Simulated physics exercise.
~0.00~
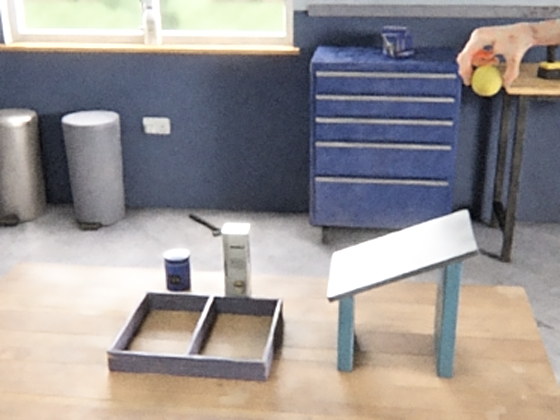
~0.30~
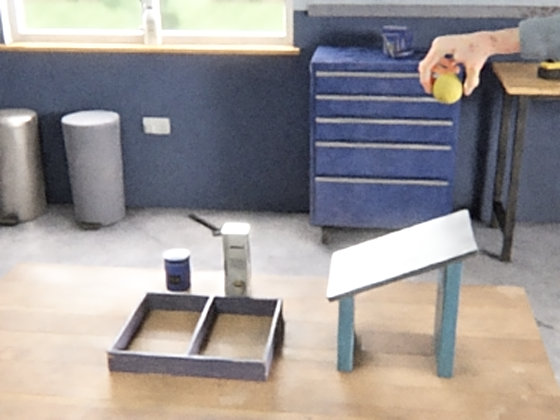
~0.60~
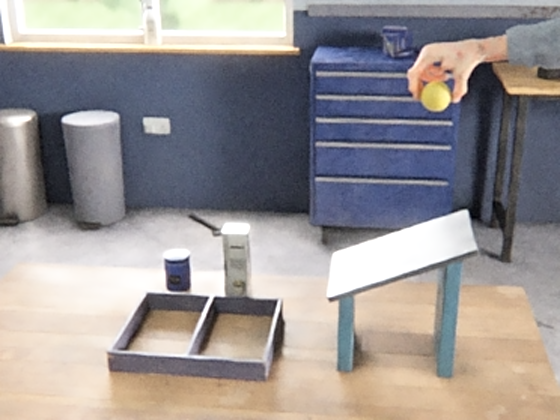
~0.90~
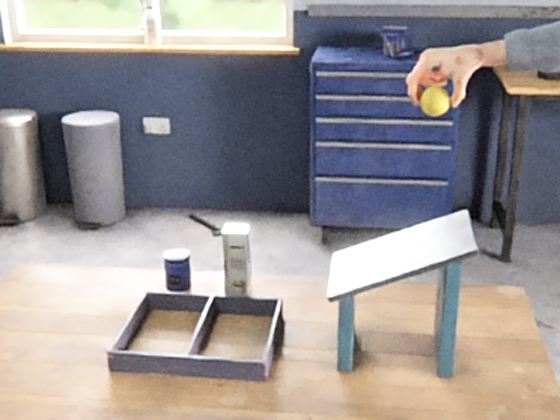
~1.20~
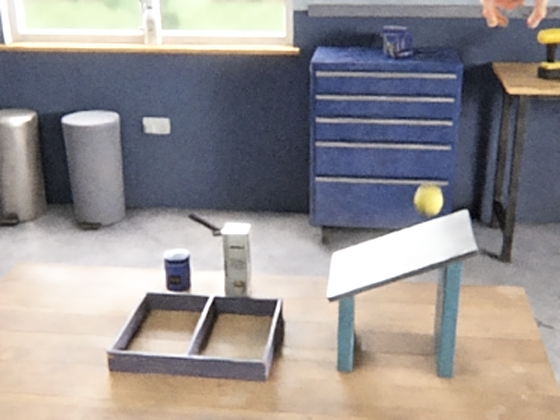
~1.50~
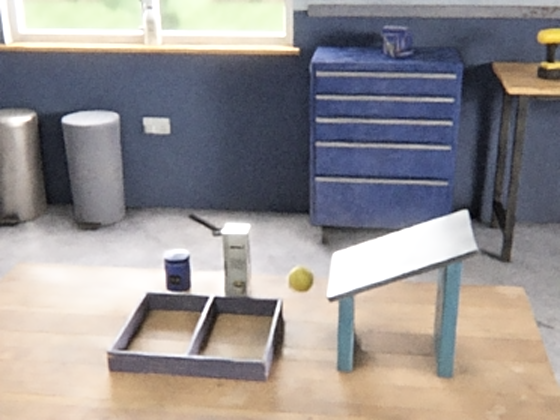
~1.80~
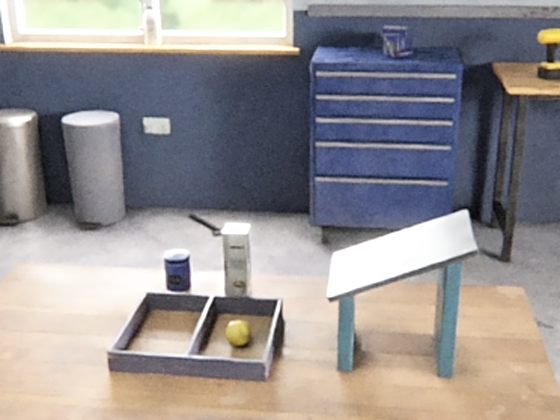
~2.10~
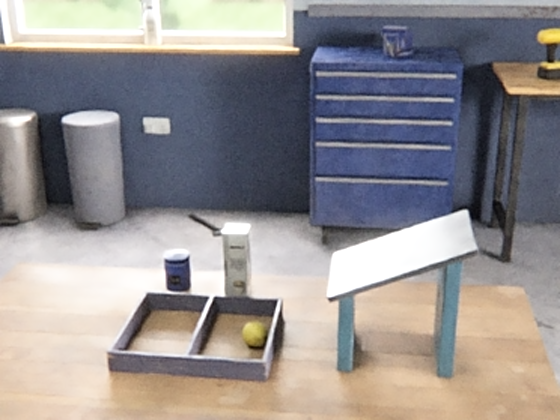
A hand carried a yellow lemon leftward over a slanted board and let it drop; the lemon struck the board, flew off its lower left end, and landed in the tray's right-hand bay, where it shifted slightly right.
